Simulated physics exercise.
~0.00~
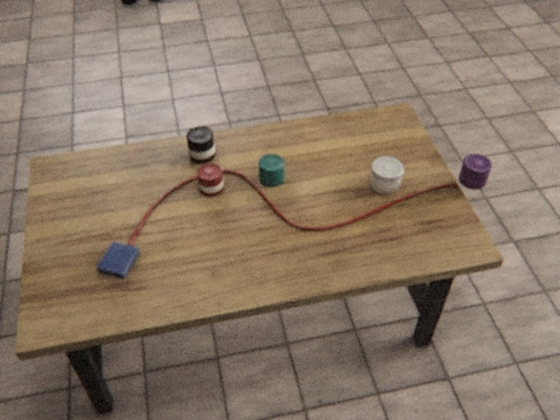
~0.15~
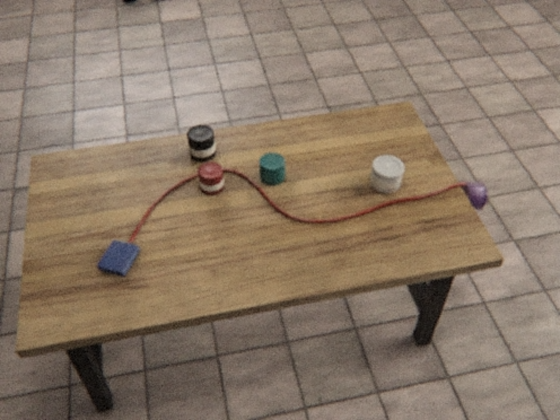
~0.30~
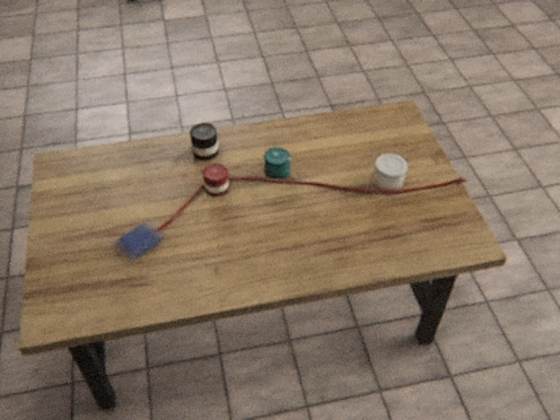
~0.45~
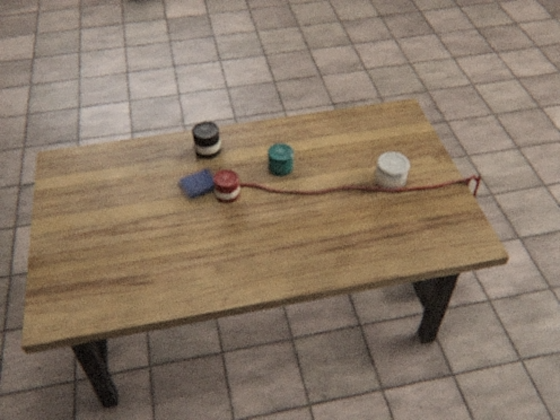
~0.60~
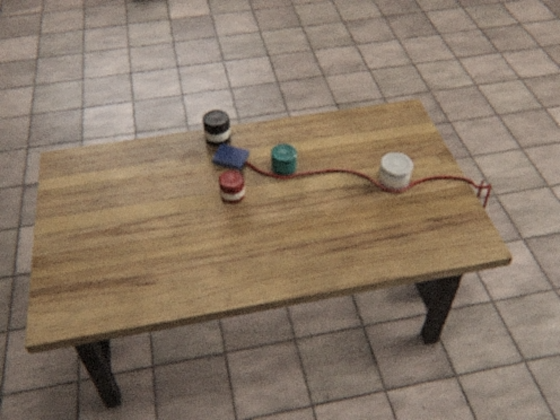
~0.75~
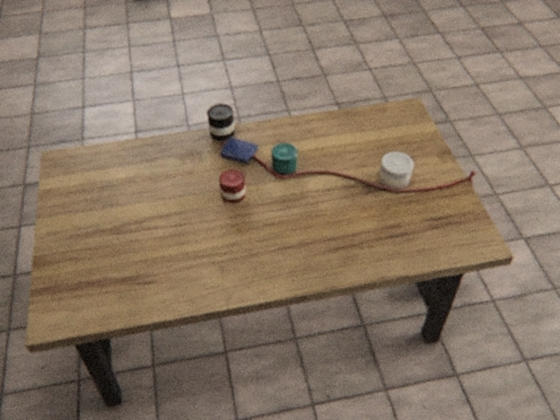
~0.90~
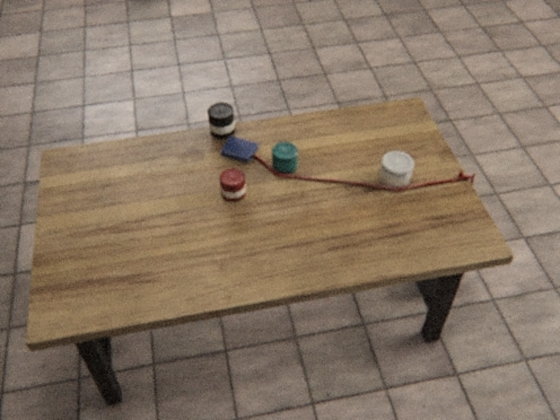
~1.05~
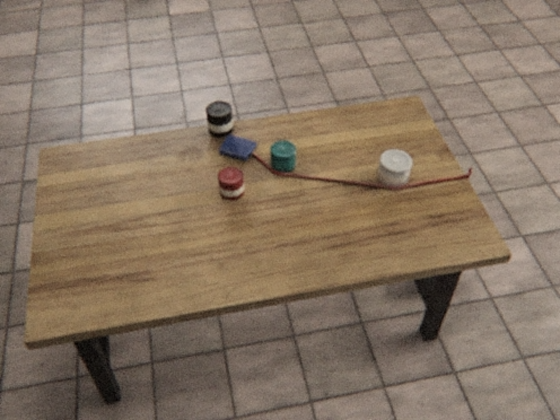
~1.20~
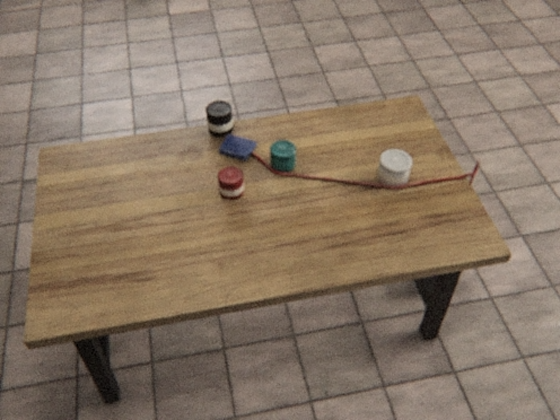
A purple speaker dropped off the right edge of a wooden table, pulling its thin red cable and dragging the attached blue phone across the top, nudging the red canister and black tin before the phone stopped near the teal tub, cable still over the edge.
